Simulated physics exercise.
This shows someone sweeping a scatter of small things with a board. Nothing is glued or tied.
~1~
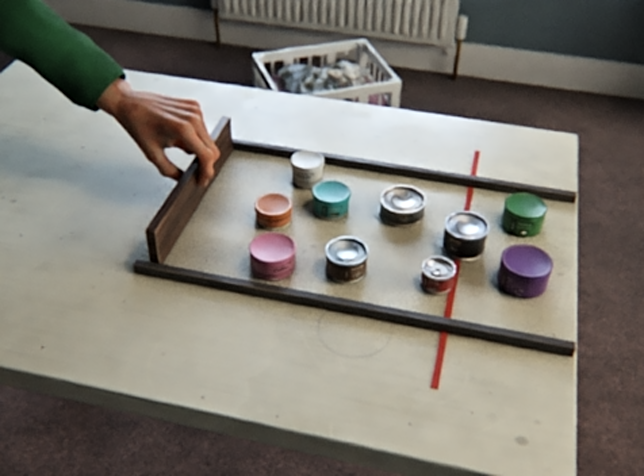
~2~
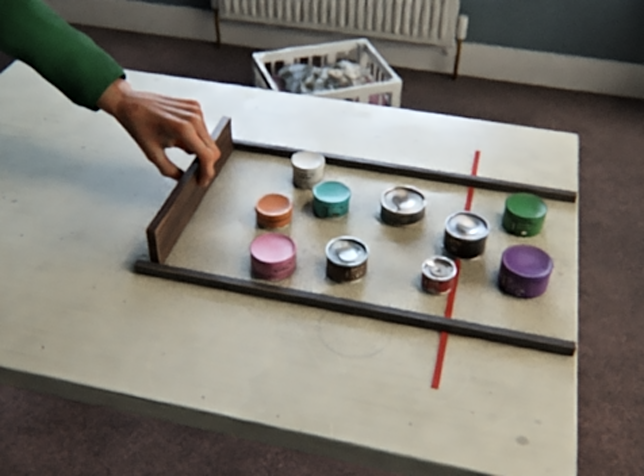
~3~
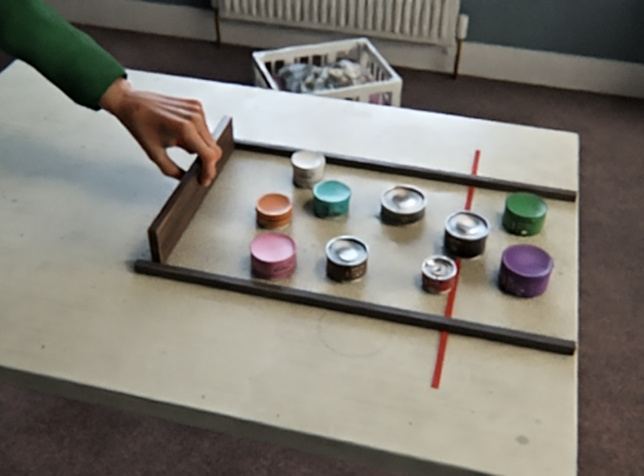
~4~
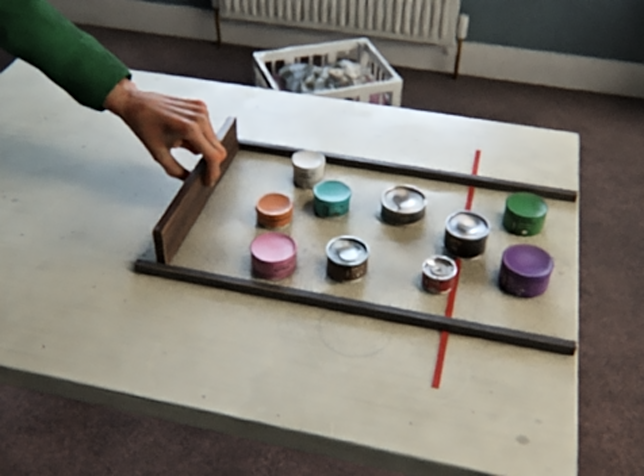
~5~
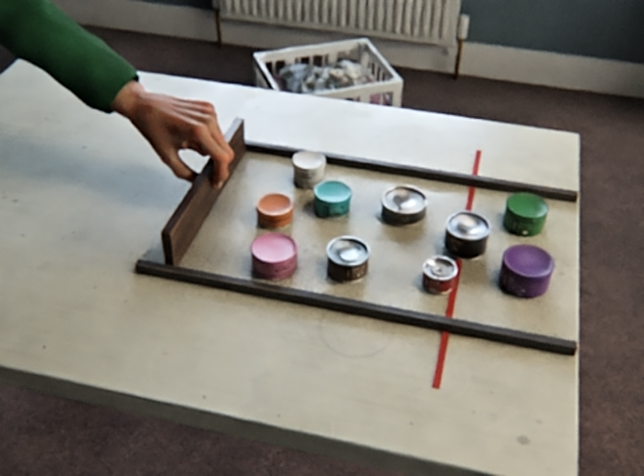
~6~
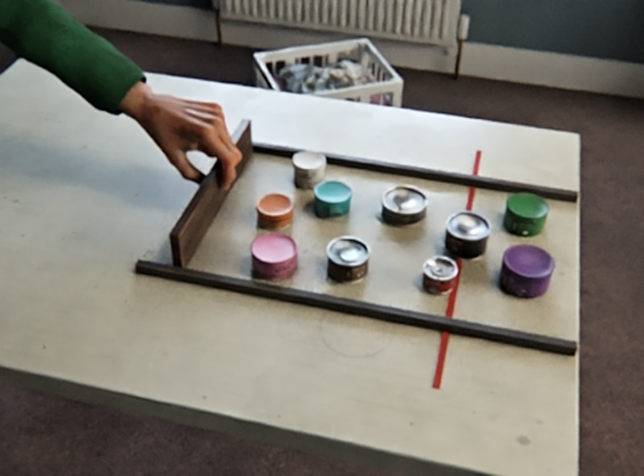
A hand in a green sleeve slowly sliding a dark board rightward between two rails toward scattered colourful tubs and tins.
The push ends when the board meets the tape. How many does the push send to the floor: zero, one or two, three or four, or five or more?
As it turns out, the number that fall off is zero.
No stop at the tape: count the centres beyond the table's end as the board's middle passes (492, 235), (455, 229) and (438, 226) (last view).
Place by place, 1, 0 and 0.
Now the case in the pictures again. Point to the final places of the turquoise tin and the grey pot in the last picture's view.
The turquoise tin at (485, 223), the grey pot at (523, 217).
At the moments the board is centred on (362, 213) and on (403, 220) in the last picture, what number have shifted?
First 7, then 7.
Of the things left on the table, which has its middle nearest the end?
The green tub ends nearest.
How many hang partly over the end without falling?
That would be 1.
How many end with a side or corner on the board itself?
The number is 4.
Soon after, none off yet; purple tub at rest near (526, 271); green tub at rest near (525, 215); black tin at rest near (467, 236).
At rest, the number that fall off is zero.
